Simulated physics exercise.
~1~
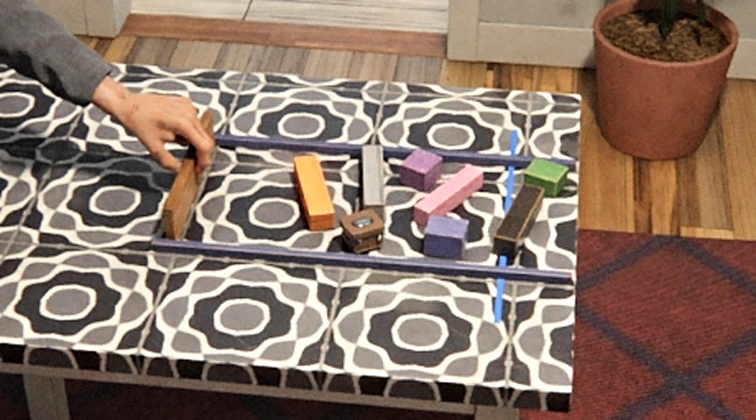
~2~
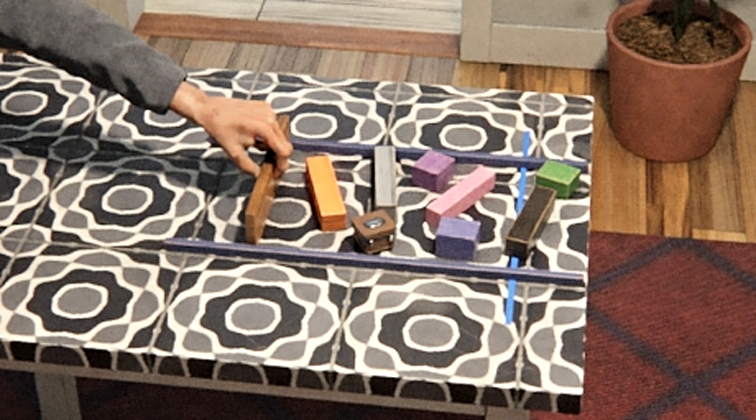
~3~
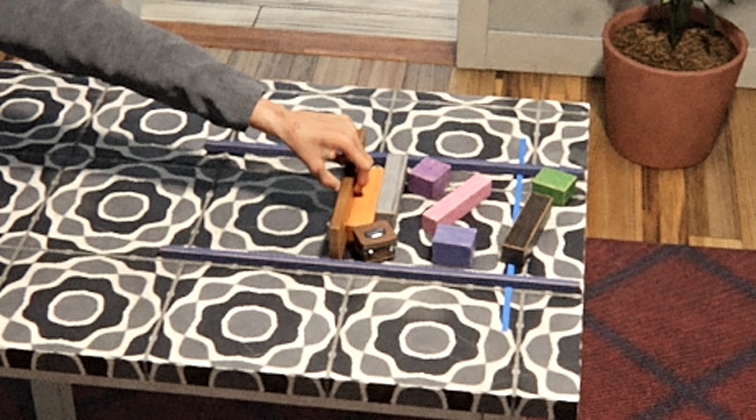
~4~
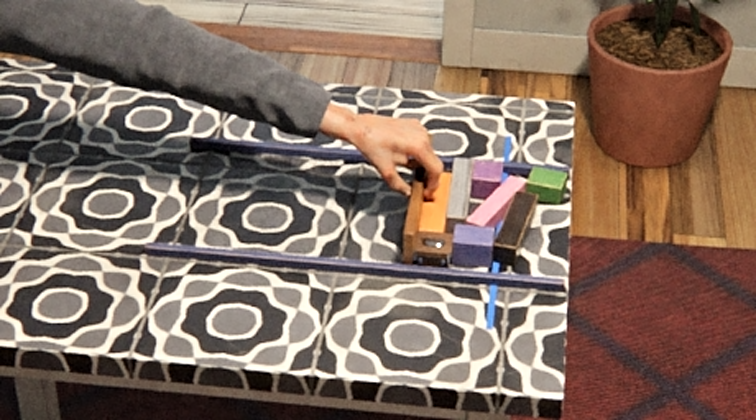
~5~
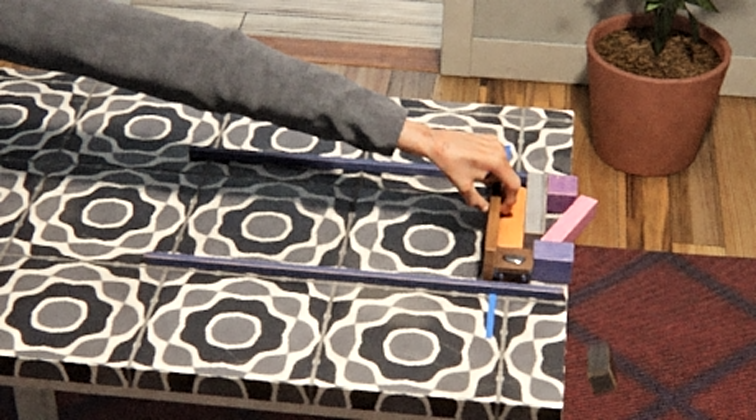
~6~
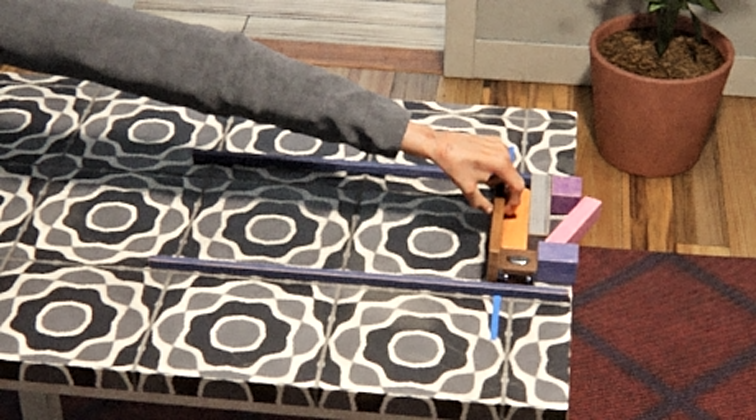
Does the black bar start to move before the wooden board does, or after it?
The black bar starts to move after the wooden board. The board is already sliding right while the bar still rests near the table's edge, and the bar only goes later in the sweep.
